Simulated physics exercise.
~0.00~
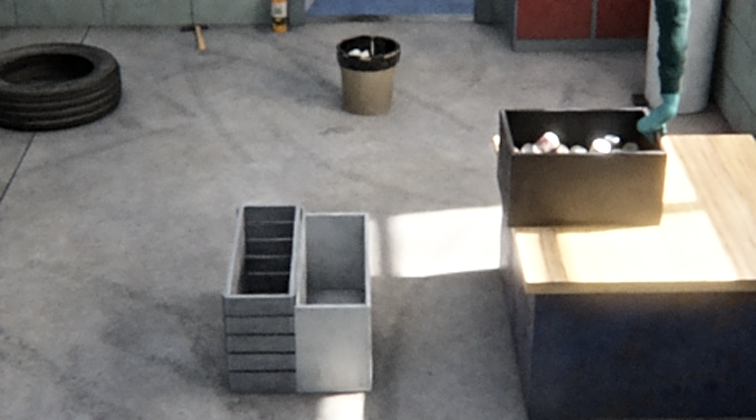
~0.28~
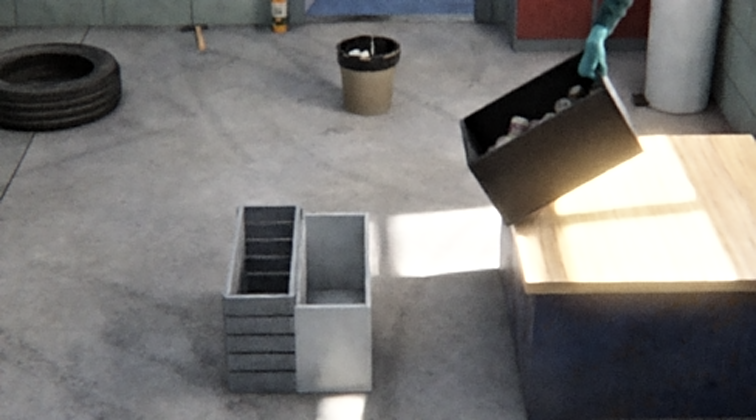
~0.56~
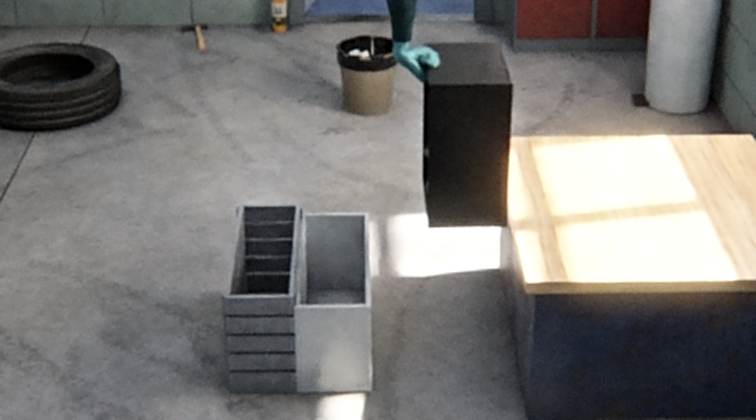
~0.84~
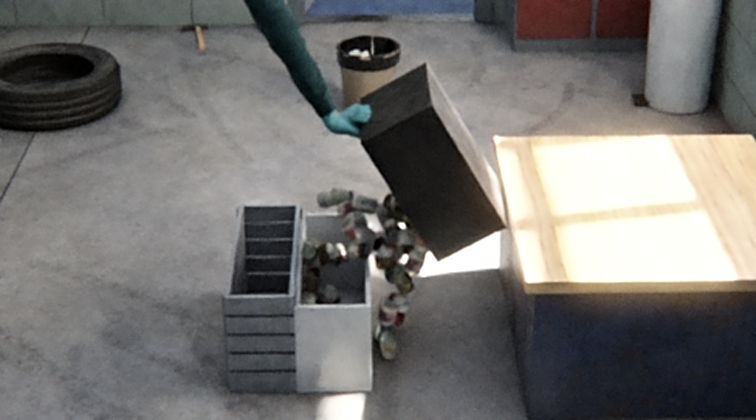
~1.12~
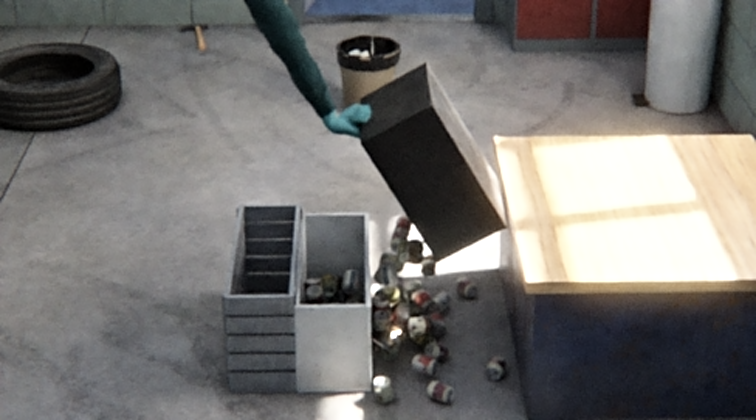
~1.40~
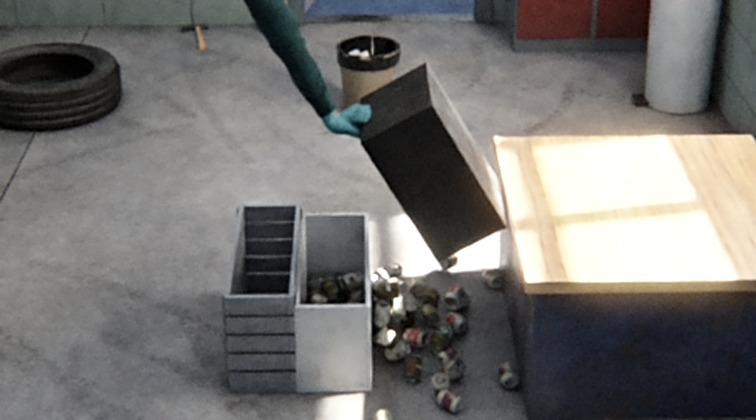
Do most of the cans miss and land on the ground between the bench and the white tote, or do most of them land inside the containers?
Most of the cans land on the ground, between the bench and the white tote. A smaller share drops into the white tote.
